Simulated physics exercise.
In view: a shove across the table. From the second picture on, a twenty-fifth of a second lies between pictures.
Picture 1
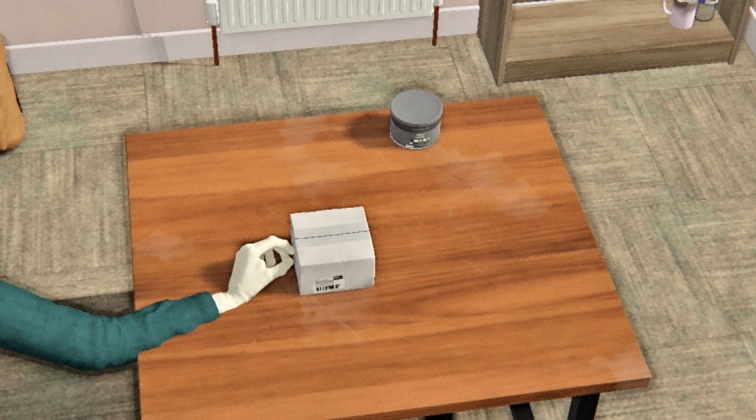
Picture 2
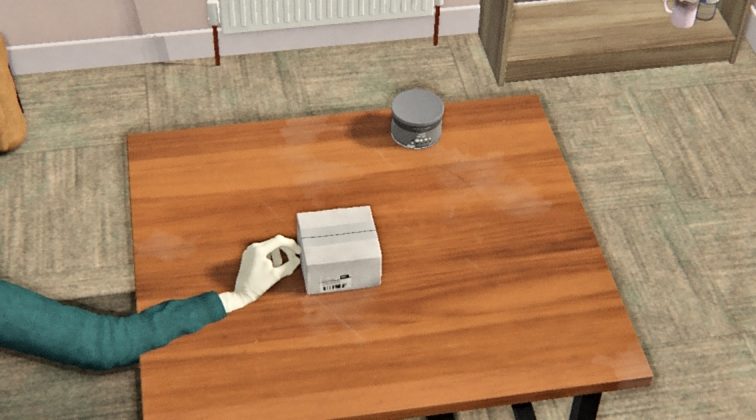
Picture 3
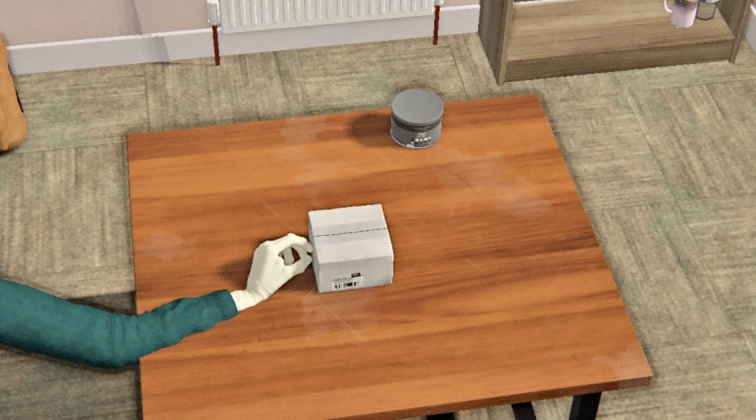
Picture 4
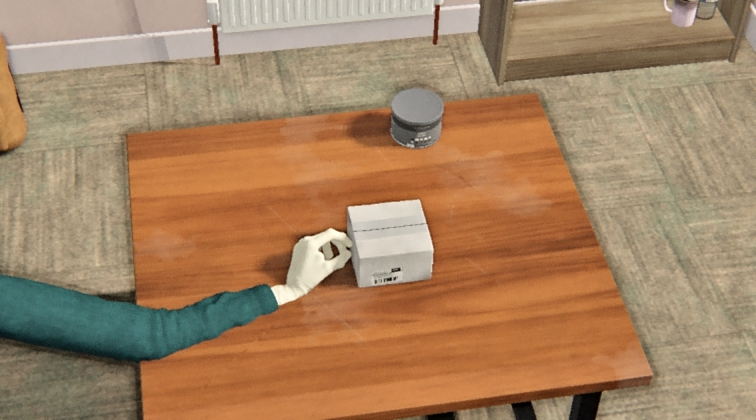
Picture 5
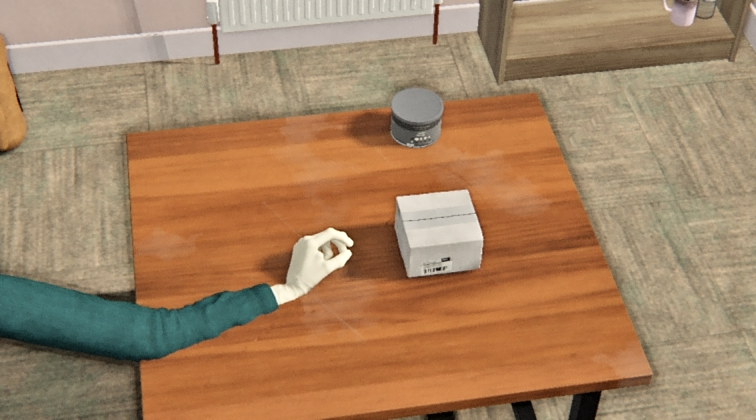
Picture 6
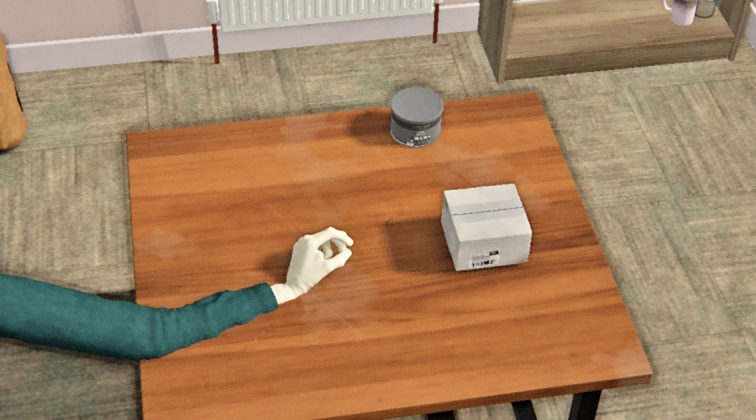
On a wooden table, a gloved hand pushing a white box to the right, then staying still as the box slides on.
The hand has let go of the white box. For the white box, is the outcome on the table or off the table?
The white box goes over the edge.
Then, 0.20 s after the last picture, white box now off the table.
Then, 0.40 s after the last picture, things are still on the move.
Then, 0.60 s after the last picture, as before.
By the end, off the table, white box.
